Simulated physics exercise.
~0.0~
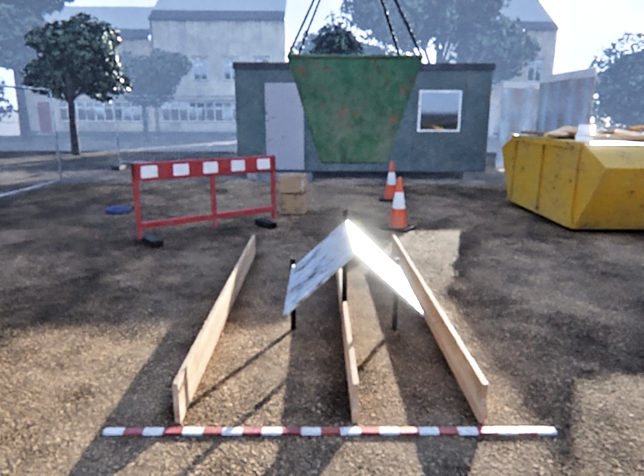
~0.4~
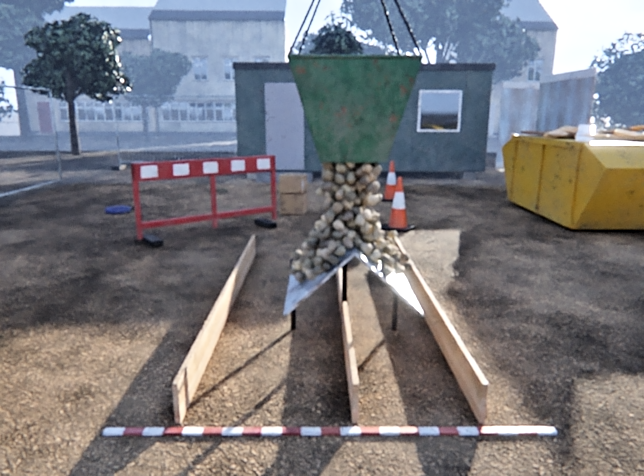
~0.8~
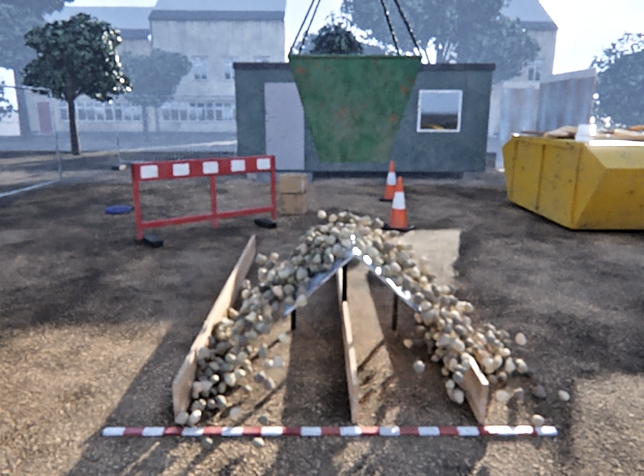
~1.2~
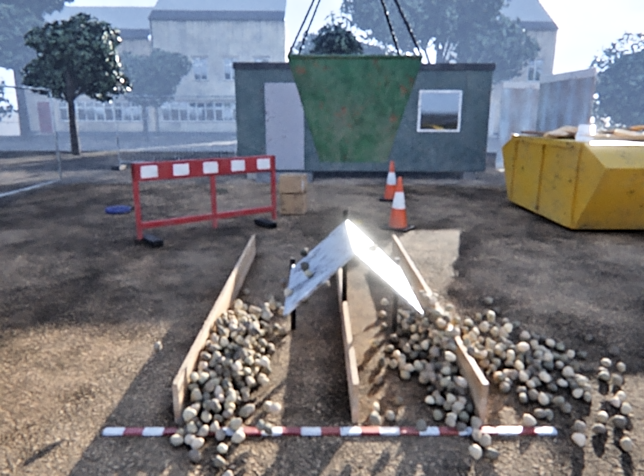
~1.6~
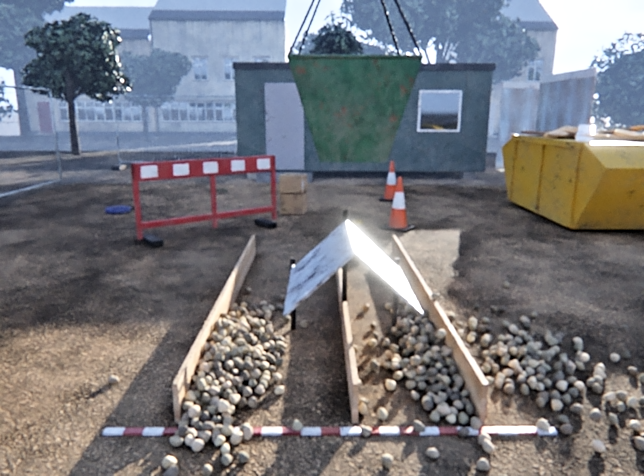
In a yard, stones drop from a green skip, slide down steel, and settle below, mostly left.
